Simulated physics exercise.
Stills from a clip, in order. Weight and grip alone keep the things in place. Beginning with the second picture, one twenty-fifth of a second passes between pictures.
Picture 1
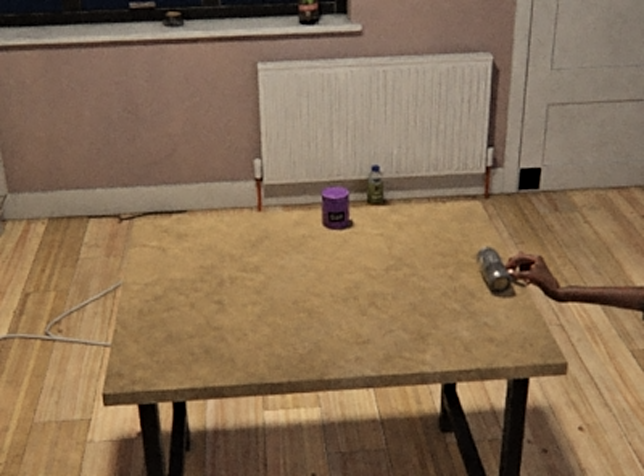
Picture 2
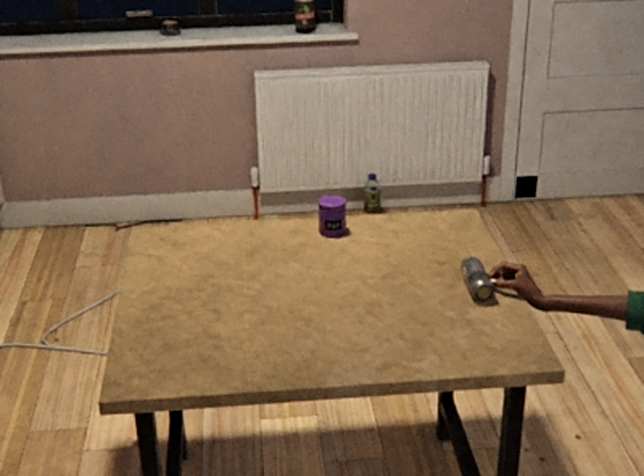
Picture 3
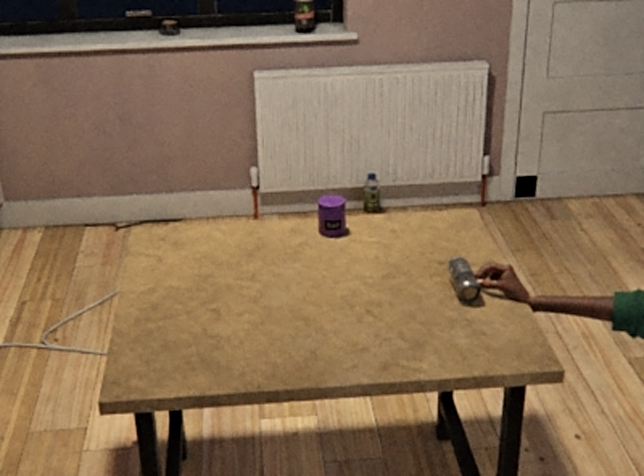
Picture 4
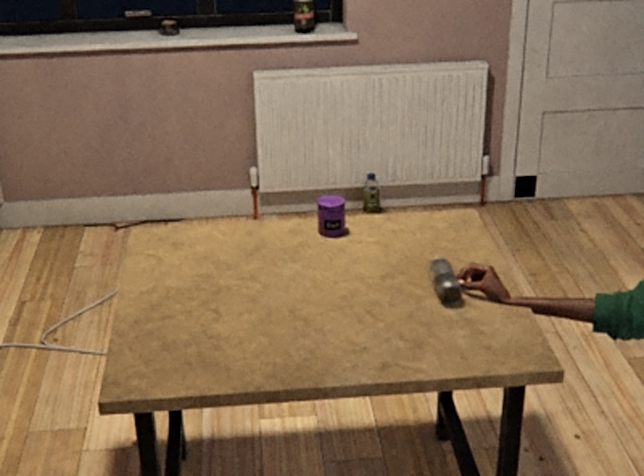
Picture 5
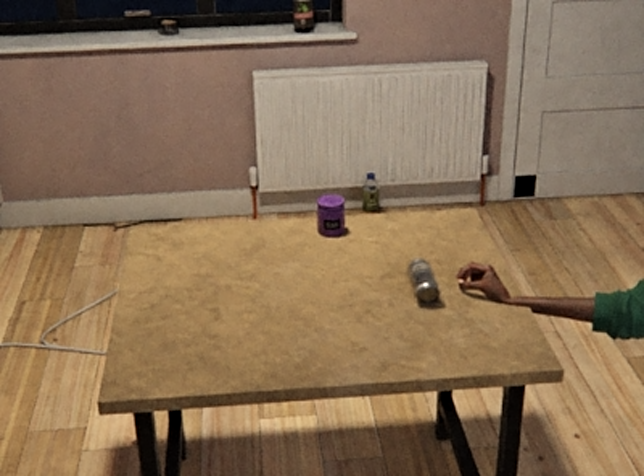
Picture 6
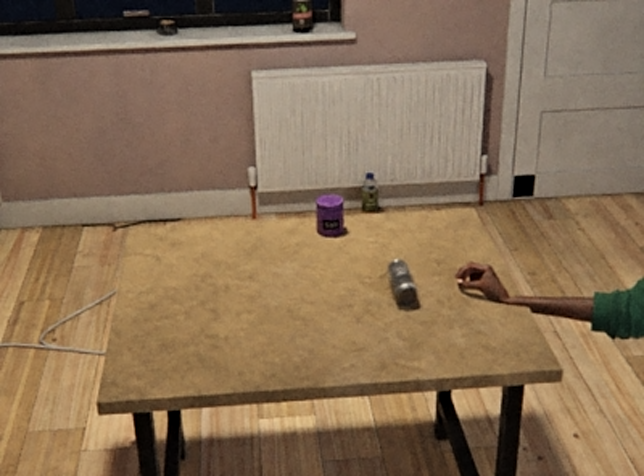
A hand pushes a grey can left across the table, then the can rolls away from it.
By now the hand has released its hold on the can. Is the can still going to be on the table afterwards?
No, it parts from the table.
Then, 0.20 s after the last picture, grey can rolled well along near (302, 289).
Then, 0.60 s after the last picture, grey can rolled well along near (118, 300).
Then, 0.90 s after the last picture, grey can now off the table.
Then, 1.20 s after the last picture, things are still on the move.
By the end, off the table, grey can.
